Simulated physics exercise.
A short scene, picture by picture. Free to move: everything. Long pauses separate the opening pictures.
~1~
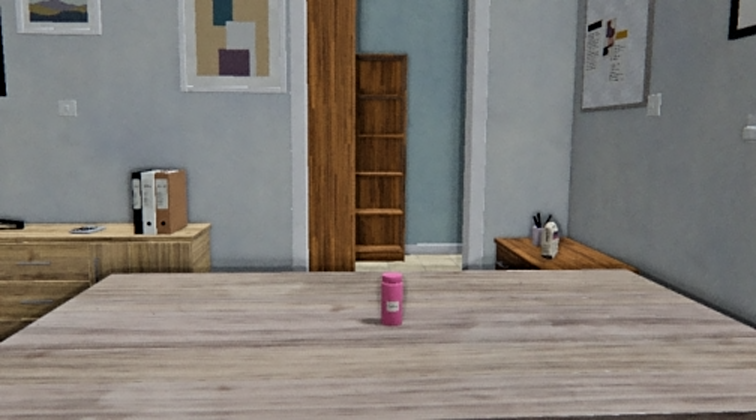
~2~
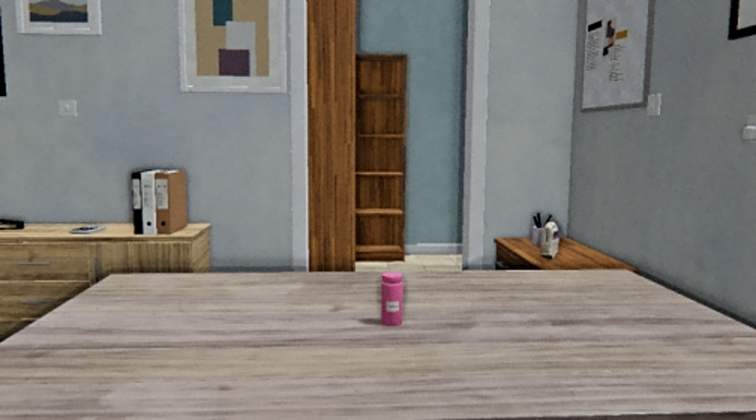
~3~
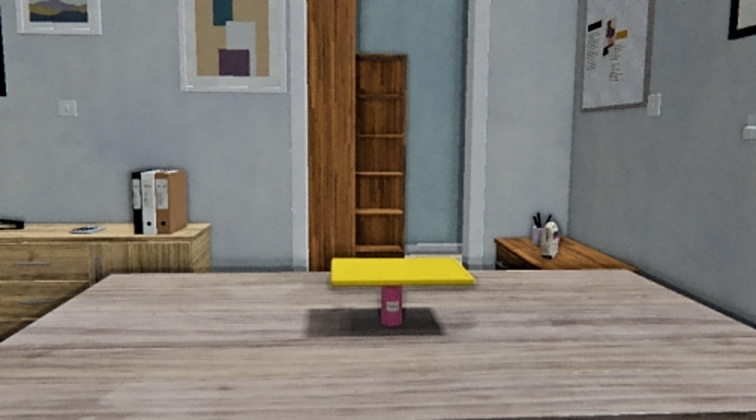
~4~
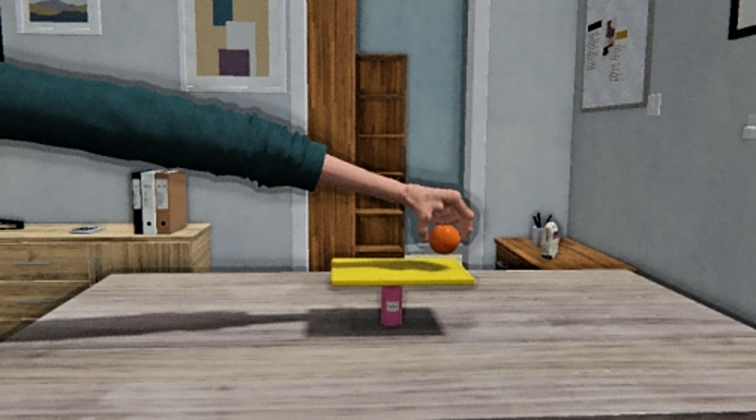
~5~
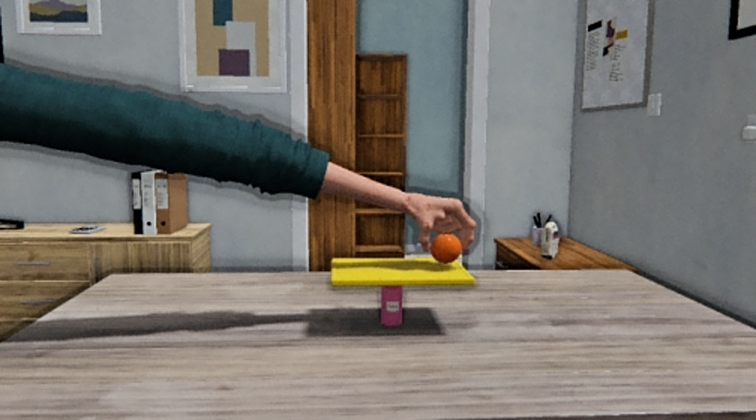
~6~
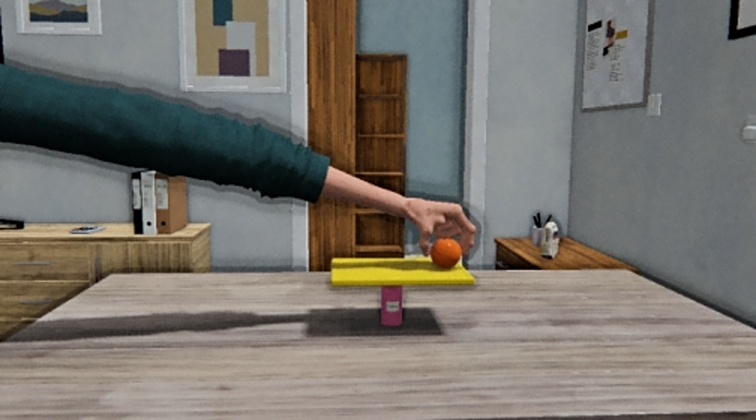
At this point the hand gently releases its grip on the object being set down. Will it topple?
Yes. Most likely something will tip or drop.
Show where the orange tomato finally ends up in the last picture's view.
It finishes at about (469, 308).
Then, 0.30 s past the last view, orange tomato now fallen; yellow lid rocked 40° from its first pose.
Then, 0.50 s past the last view, yellow lid rocked 48° from its first pose.
Finally, fallen, orange tomato; down or leaning hard in the stack, yellow lid; pink shaker still in place. Final places as the last picture's camera would see them, orange tomato near (468, 309). The stack loses its balance.
